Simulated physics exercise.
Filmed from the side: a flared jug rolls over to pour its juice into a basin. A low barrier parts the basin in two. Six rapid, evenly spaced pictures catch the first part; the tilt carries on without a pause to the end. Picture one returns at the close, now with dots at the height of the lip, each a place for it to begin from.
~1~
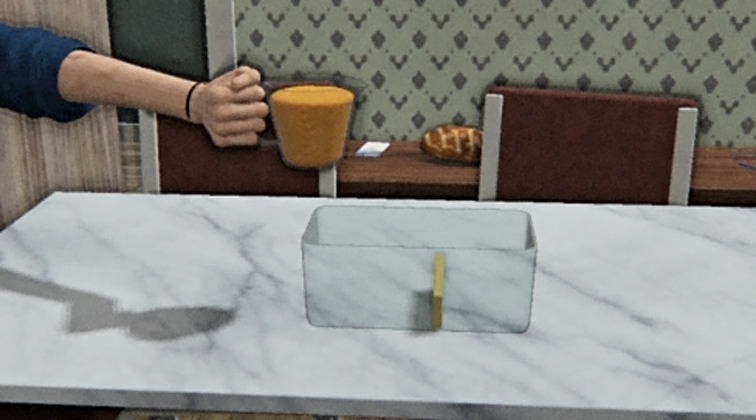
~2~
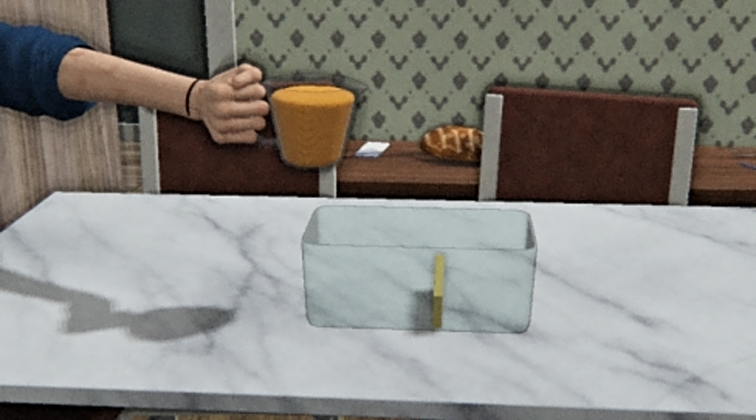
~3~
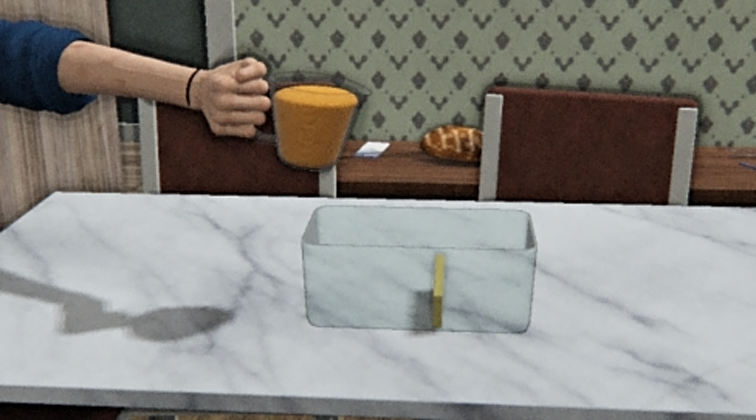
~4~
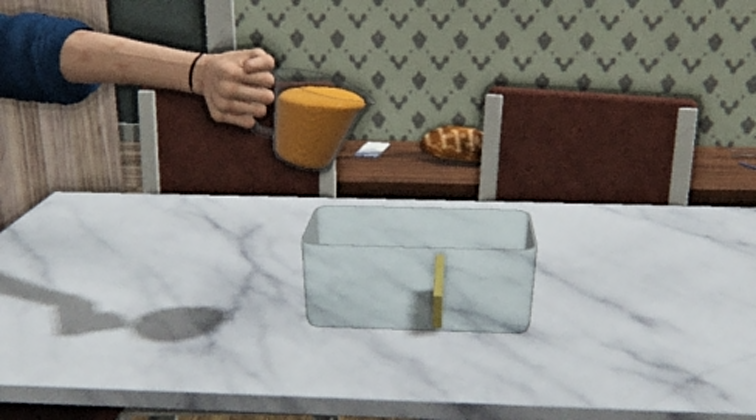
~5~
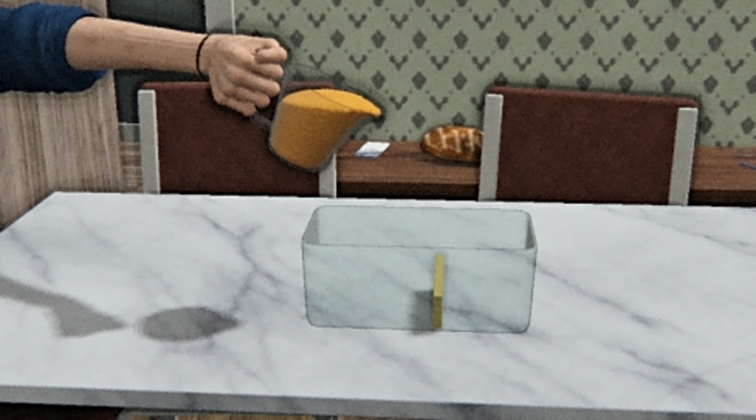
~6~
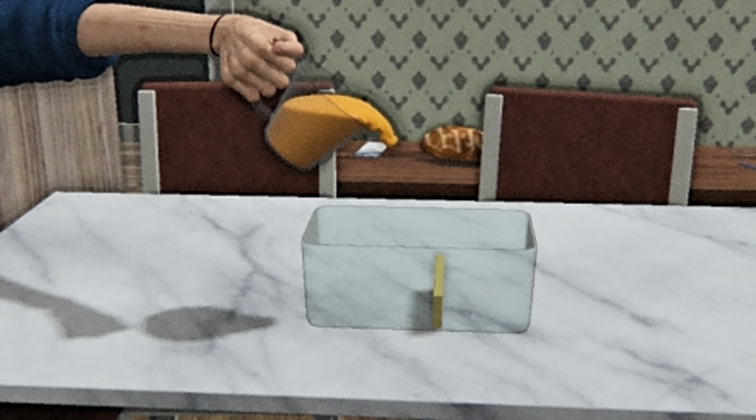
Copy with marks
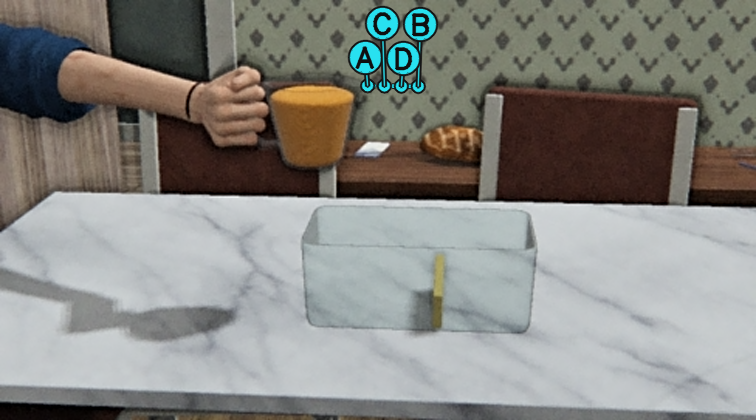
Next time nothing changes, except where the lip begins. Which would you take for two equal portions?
Spot D does it best.
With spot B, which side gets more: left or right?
More ends on the right.
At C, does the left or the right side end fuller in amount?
The left one.
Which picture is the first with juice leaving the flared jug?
In picture 5.
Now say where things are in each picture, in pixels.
Upright, lip at (366, 85); basin from (307, 323) to (530, 331); top of the wall at (439, 274); nothing has left yet.
Upright, lip at (368, 87); nothing has left yet.
Tipped about 7°, lip at (371, 93); nothing has left yet.
Tipped about 16°, lip at (375, 102); nothing has left yet.
Tipped about 28°, lip at (378, 115); juice is over the lip, down to (378, 115).
Tipped about 41°, lip at (378, 130); juice is over the lip, down to (392, 142).
On the marked copy, A at (367, 85); B at (418, 86); C at (384, 85); D at (401, 86).
With A, about 90 % ends left of the wall and 7 % right of it; 3 % is lost outside.
With B, about 28 % ends left of the wall and 70 % right of it.
With C, about 72 % ends left of the wall and 26 % right of it.
With D, about 51 % ends left of the wall and 47 % right of it.
